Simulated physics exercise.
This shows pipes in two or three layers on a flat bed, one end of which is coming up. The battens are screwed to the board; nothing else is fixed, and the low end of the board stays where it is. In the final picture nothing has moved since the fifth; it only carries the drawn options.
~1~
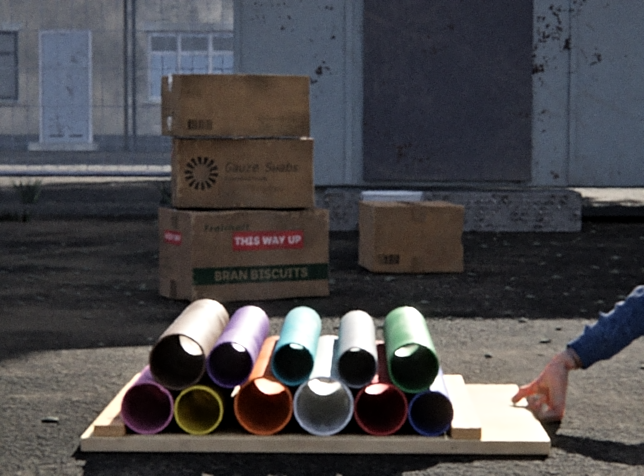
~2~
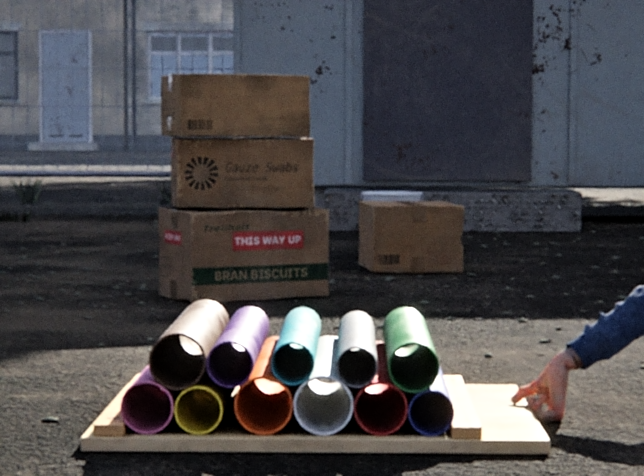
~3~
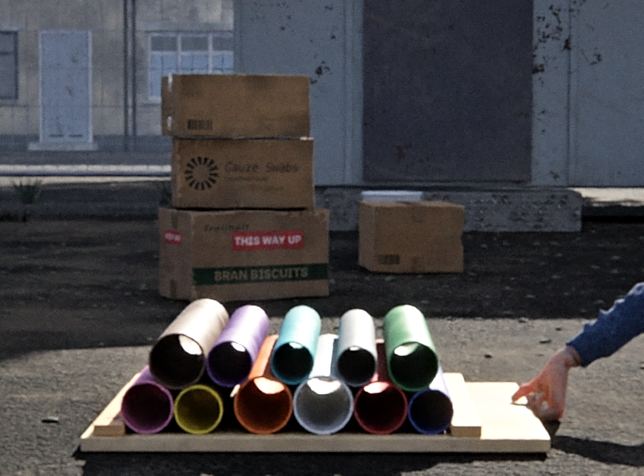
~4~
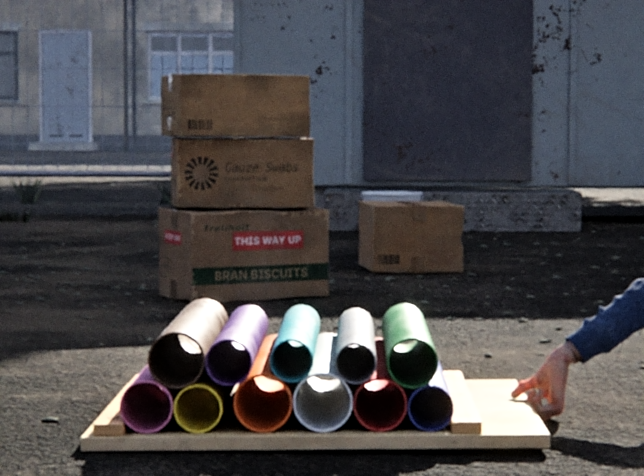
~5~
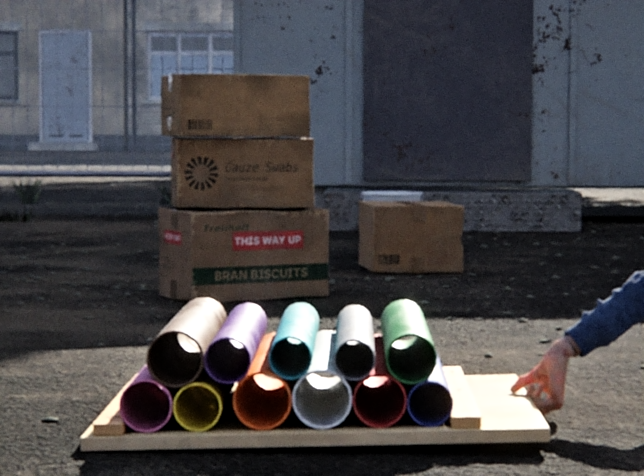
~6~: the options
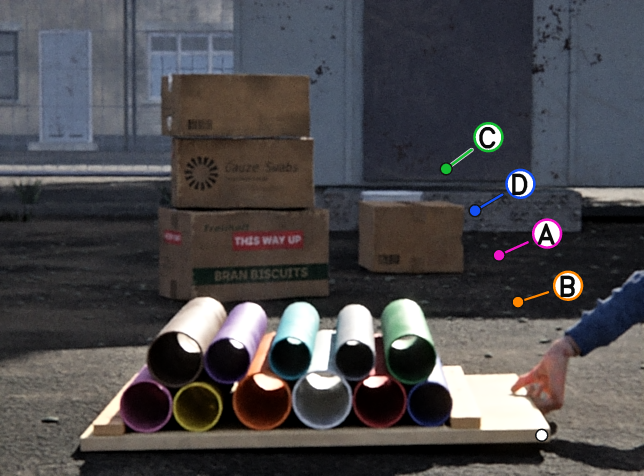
Hand at right slightly raising one end of a wooden board holding two layers of coloured pipes, which barely shift.
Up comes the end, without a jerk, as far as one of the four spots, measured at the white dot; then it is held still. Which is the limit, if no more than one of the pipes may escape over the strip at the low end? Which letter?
The answer is mark B.
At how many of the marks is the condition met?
One of them.
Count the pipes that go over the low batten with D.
It comes to eleven.
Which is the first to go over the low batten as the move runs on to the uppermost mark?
First is the brown one.
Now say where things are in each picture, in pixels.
In the first picture, yellow pipe (198, 410); orange pipe (264, 406); white pipe (324, 405).
In the second picture, white pipe (324, 405); red pipe (381, 409).
In the third picture, board (319, 409); red pipe (381, 407); blue pipe (431, 411); purple pipe (230, 363).
In the fourth picture, board (319, 407); pink pipe (147, 407); yellow pipe (198, 409).
In the fifth picture, board (318, 404); pink pipe (146, 406); yellow pipe (197, 407).
On the marked copy, A at (499, 255); B at (518, 302); C at (446, 169); D at (475, 211); the white dot at (542, 435).
Following B. Soon after the start, board at 14°.
Later, board at 18°.
In the end, board at 18°, one over the low batten (brown).
As for the rest, A ten over the low batten; C eleven over the low batten; D eleven over the low batten.
